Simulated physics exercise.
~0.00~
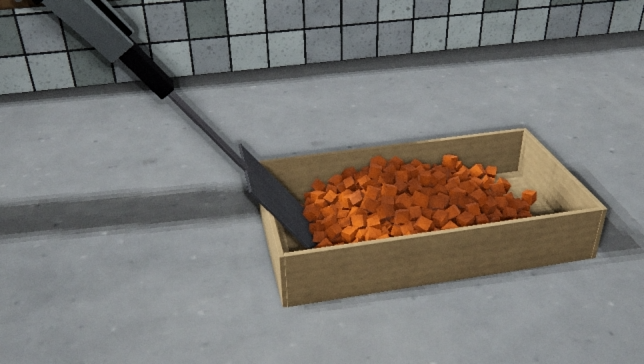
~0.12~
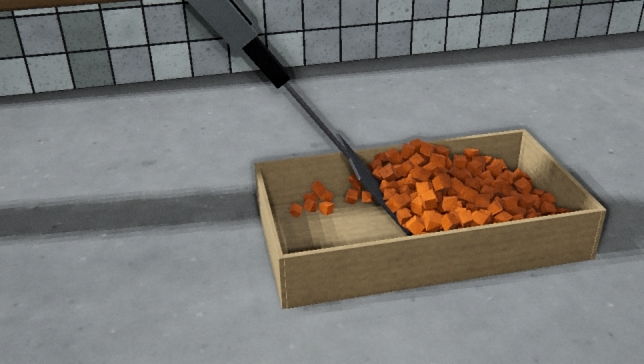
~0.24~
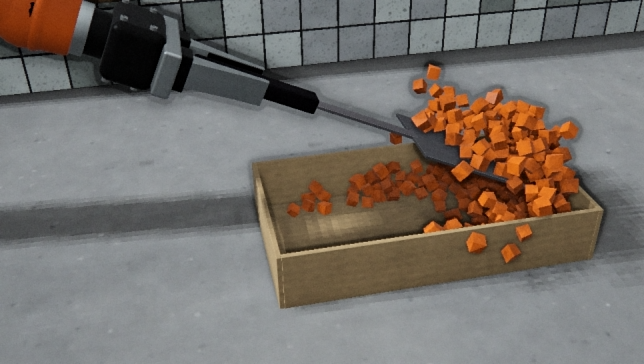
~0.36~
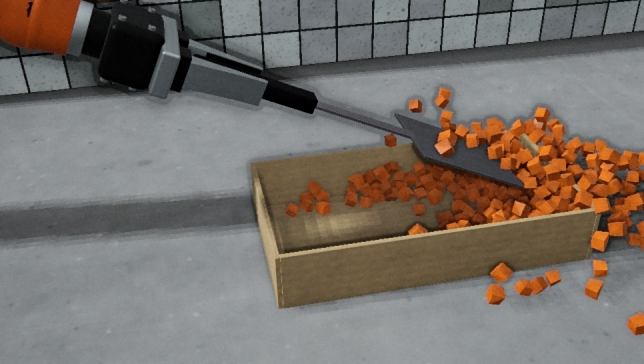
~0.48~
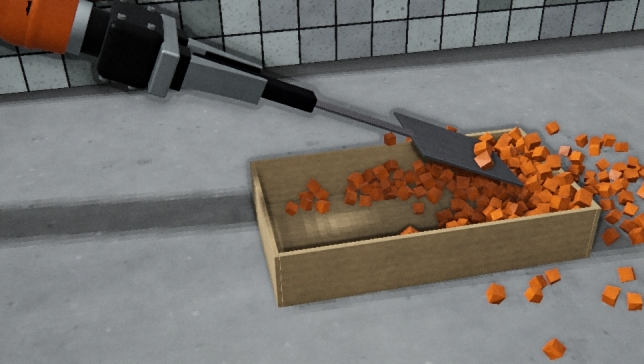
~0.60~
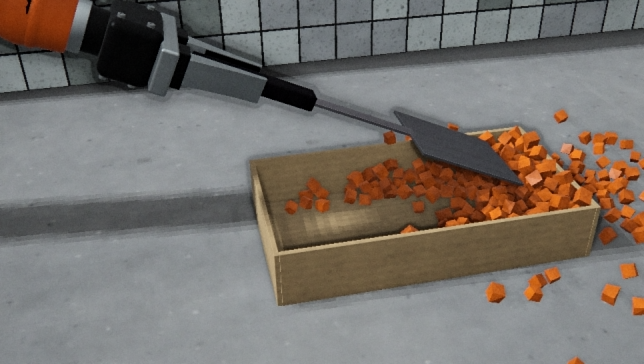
A dark, flat-bladed turner, held by an orange and black robot arm, dips into the left end of a pale, wood-coloured tin heaped with small orange vegetable dice. The tin sits on a grey surface before a tiled wall, seen from above at an angle. The blade pushes the dice rightward, leaving a few behind, then tilts flatter and lifts a mound at the right end. Dice tumble over the right and near sides and scatter across the surface. The blade halts over the tin, with most dice still inside and many strewn outside.
